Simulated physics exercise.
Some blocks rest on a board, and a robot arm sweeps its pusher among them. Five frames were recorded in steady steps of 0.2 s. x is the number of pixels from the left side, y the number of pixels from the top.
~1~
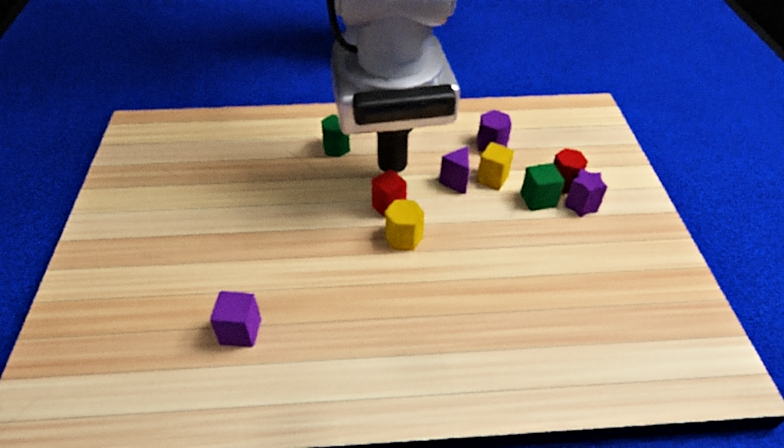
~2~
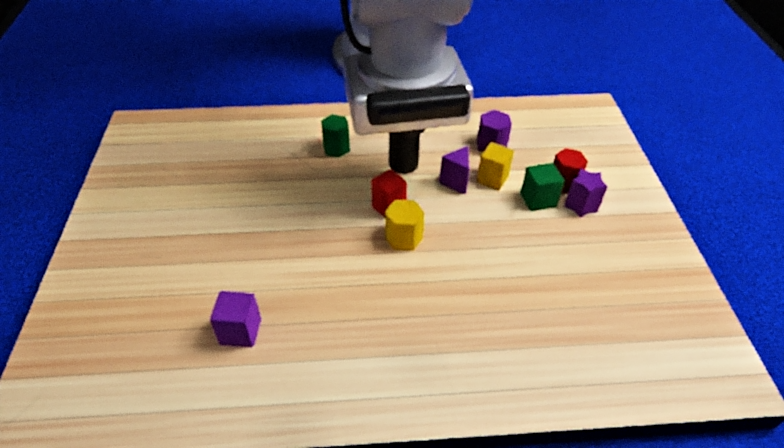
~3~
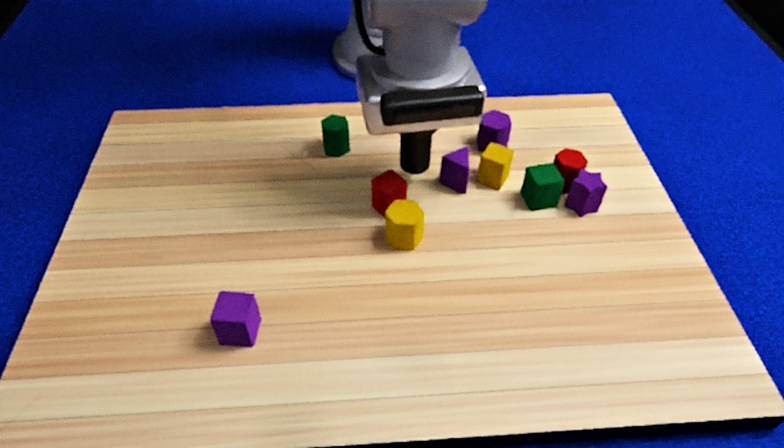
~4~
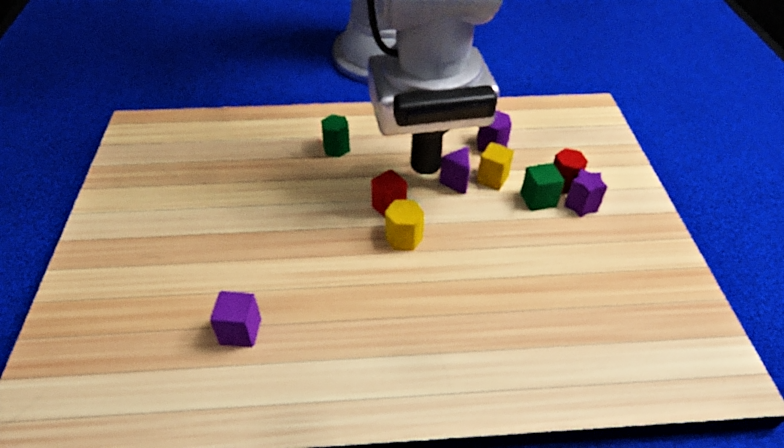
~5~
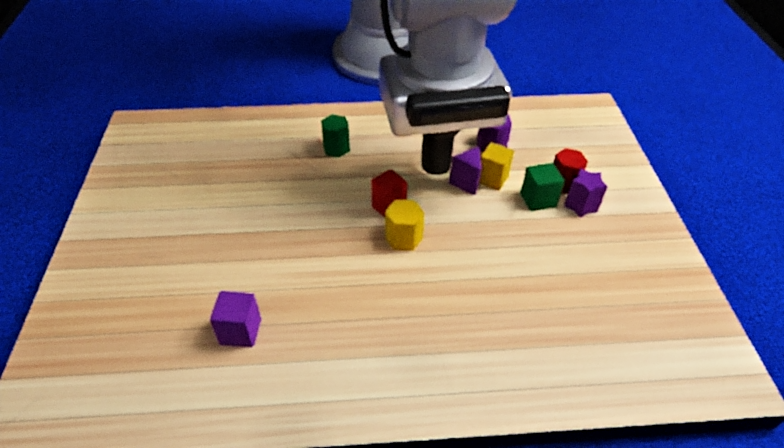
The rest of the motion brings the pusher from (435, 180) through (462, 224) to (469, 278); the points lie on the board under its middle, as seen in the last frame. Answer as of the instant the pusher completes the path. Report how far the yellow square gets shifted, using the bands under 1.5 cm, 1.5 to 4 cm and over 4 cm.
It moves only a bit, under 1.5 cm.
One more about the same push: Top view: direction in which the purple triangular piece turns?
Viewed from the top, it goes anticlockwise.
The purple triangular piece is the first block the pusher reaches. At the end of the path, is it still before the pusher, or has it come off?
I'm fairly sure the purple triangular piece slides away from the front of the pusher at some point.
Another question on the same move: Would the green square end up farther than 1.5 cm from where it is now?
It seems not.
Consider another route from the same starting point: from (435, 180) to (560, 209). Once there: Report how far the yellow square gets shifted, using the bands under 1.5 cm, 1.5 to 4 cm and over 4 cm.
Beyond 4 cm.
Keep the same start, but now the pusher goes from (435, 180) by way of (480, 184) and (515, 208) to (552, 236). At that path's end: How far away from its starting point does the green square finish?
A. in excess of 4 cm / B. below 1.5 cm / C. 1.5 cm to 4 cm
C (1.5 cm to 4 cm)
What follows on the original path. One third of the way, pusher at (455, 195); purple triangular piece at (476, 164), turned 65° anticlockwise.
Two thirds of the way, pusher at (471, 229); purple triangular piece at (476, 164), turned 65° anticlockwise.
At the end, pusher at (472, 264); purple triangular piece at (476, 164), turned 65° anticlockwise; yellow square in place; green square in place.
